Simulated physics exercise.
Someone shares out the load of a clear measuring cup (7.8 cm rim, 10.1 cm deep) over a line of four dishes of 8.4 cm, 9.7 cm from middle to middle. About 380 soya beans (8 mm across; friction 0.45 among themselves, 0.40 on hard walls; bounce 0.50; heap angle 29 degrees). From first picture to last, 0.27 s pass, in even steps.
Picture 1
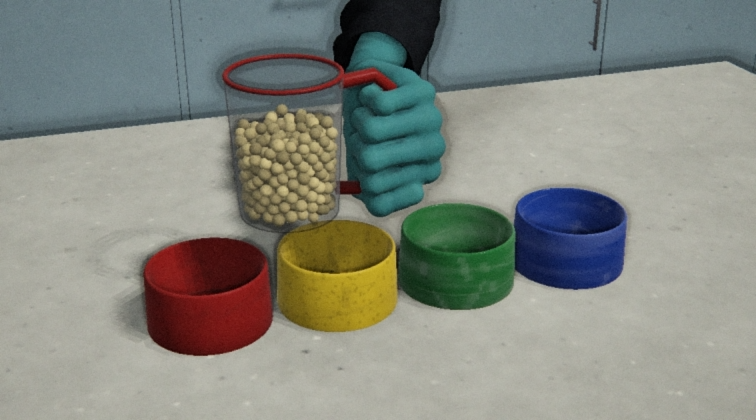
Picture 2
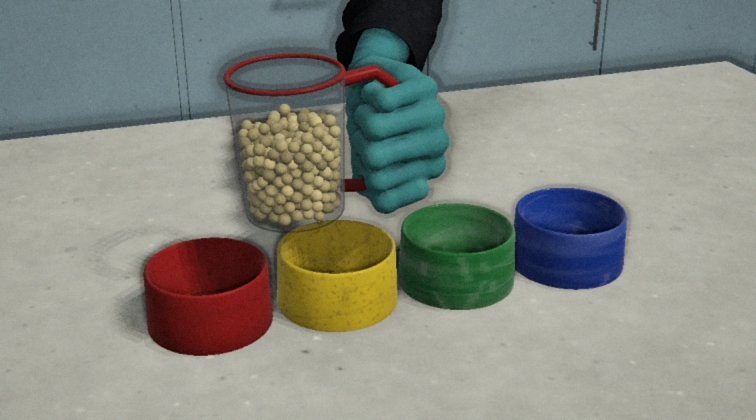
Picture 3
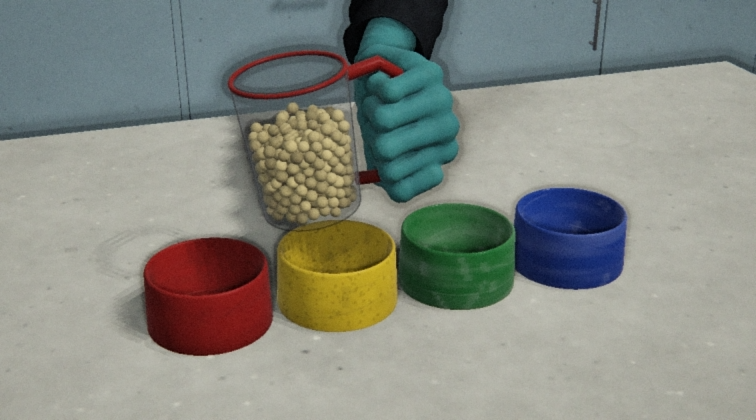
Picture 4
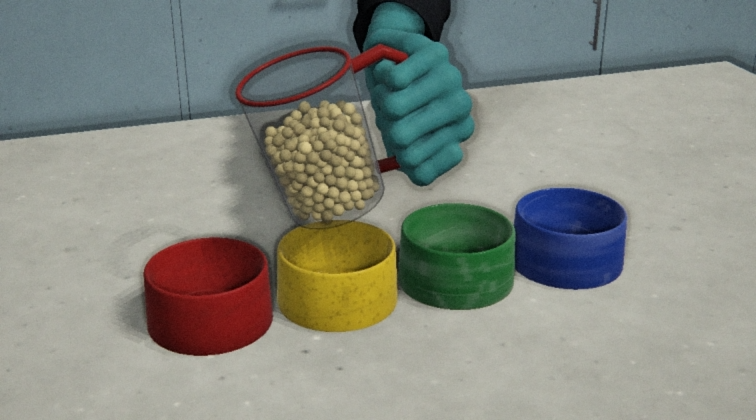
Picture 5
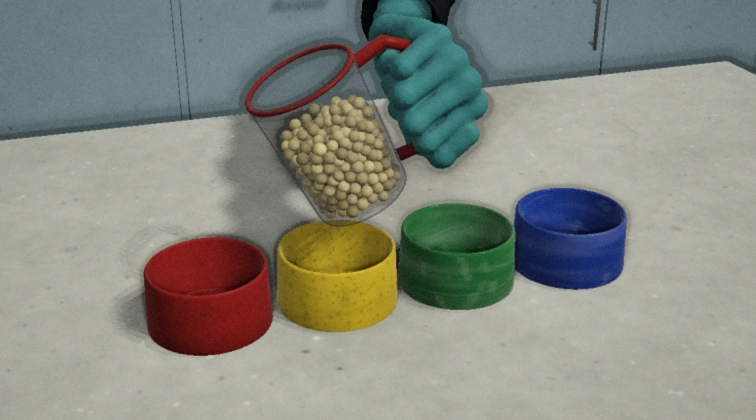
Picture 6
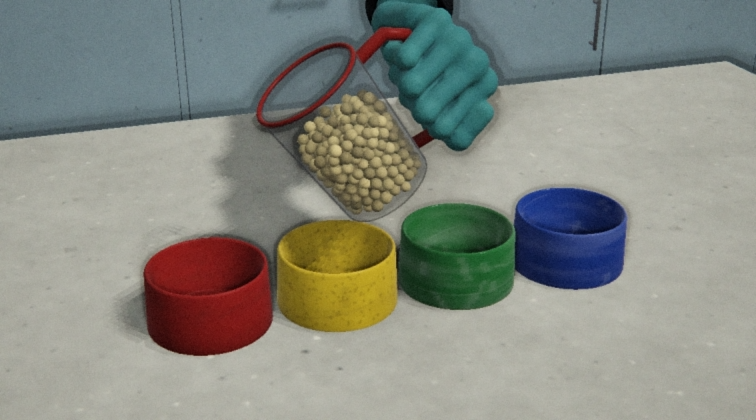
The footage shows a teal-gloved hand holding a clear measuring cup of round, pale beans above a row of red, yellow, green and blue dishes, then tilting it steadily to the left while shifting it slightly to the right.
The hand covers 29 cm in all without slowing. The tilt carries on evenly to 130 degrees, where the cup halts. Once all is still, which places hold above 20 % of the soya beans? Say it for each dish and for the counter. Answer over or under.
Red under, blue under, green over, yellow under, counter under.
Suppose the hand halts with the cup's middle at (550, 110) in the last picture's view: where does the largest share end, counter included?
Most goes to: Green.
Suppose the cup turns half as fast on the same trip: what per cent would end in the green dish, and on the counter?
In that case green 0; counter 10.
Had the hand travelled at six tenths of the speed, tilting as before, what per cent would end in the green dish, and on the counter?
In that case green 10, counter 20.
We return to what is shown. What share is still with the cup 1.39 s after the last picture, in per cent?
Some 0 per cent of the load.
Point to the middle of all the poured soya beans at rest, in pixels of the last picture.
At about (458, 252).
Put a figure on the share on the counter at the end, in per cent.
Roughly 10 per cent.
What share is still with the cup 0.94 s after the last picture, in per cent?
About 0 per cent.
Then, 0.56 s after the last picture, tilt 127 degrees; cup holds 65 %, green 25 %, yellow 5 %.
Then, 0.94 s after the last picture, tilt 130 degrees; cup holds 0 %, green 85 %, yellow 5 %.
Then, 1.39 s after the last picture, tilt 130 degrees; cup holds 0 %, green 85 %, yellow 5 %.
In the end, red 0 %, blue 0 %, green 85 %, yellow 5 %, counter 10 %.
